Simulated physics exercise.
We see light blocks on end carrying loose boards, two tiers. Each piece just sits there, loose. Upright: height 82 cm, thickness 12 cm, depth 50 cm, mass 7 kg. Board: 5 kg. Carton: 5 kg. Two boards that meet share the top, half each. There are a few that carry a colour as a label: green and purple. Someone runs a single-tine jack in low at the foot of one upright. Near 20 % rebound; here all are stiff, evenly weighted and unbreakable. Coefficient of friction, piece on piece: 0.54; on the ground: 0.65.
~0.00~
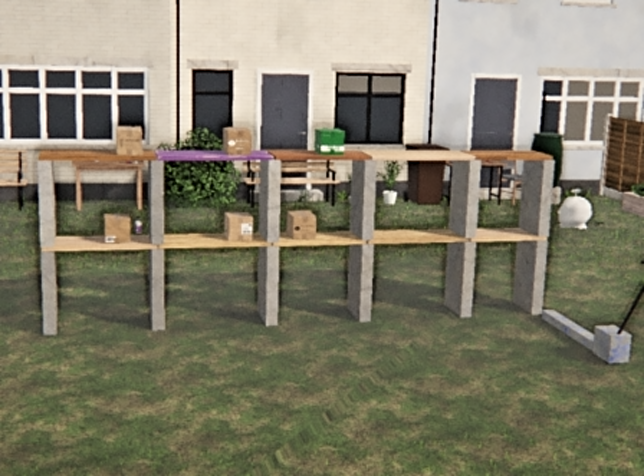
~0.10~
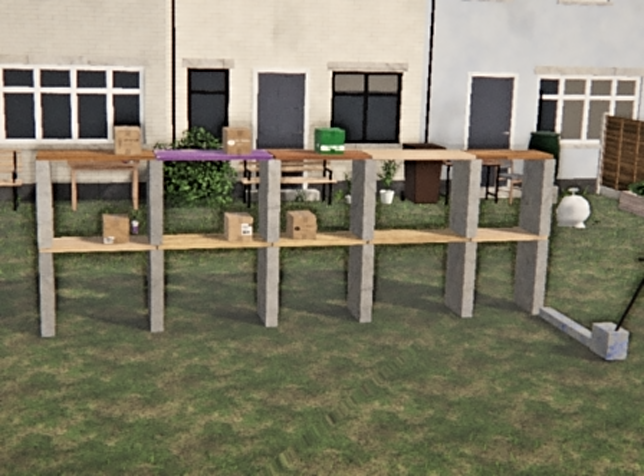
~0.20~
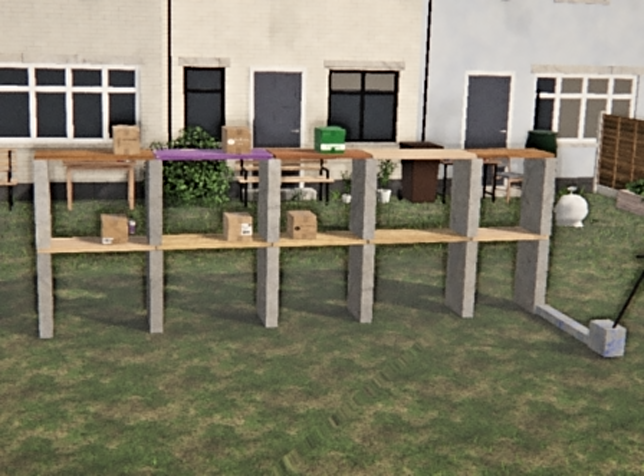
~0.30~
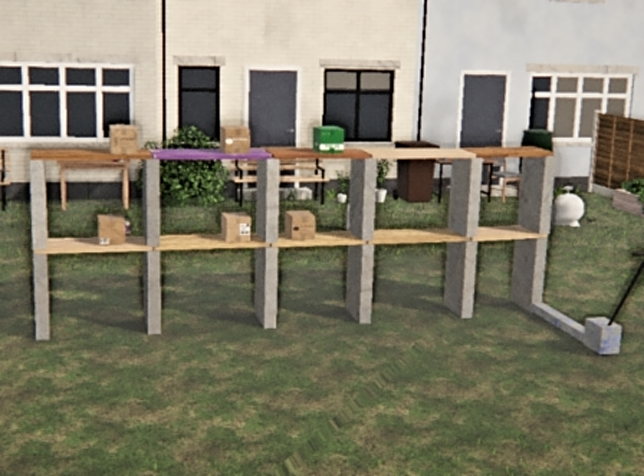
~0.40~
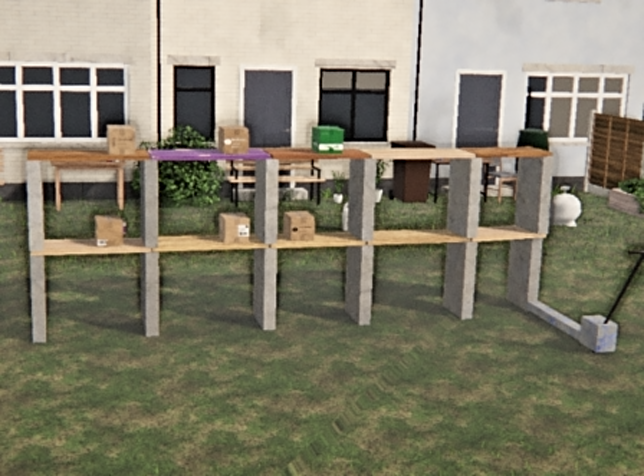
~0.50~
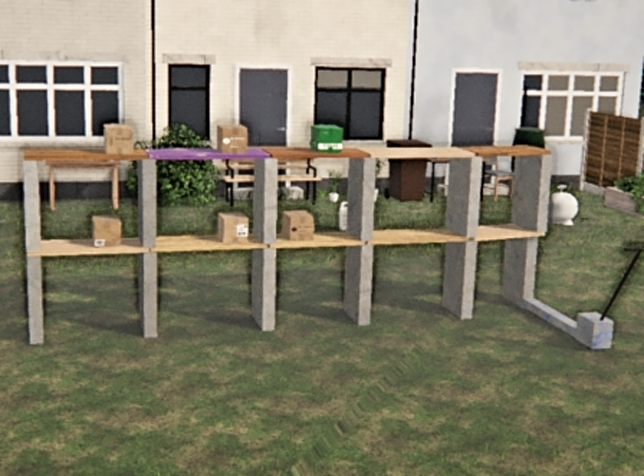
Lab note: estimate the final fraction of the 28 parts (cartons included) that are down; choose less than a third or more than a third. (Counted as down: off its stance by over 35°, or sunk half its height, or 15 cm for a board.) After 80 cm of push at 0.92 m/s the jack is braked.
Estimate: Fewer than one in three.
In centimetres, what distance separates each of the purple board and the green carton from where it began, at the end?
Net shift, middle to middle: Purple 0 cm, green 0 cm.
After 0.60 s, none of the 28 pieces down, 4 disturbed.
At rest (3.0 s), none of the 28 pieces down, 6 disturbed; green carton unmoved; purple board unmoved. That is 0 per cent. As the last picture would show them, middles, green carton near (326, 139), purple board near (207, 154).
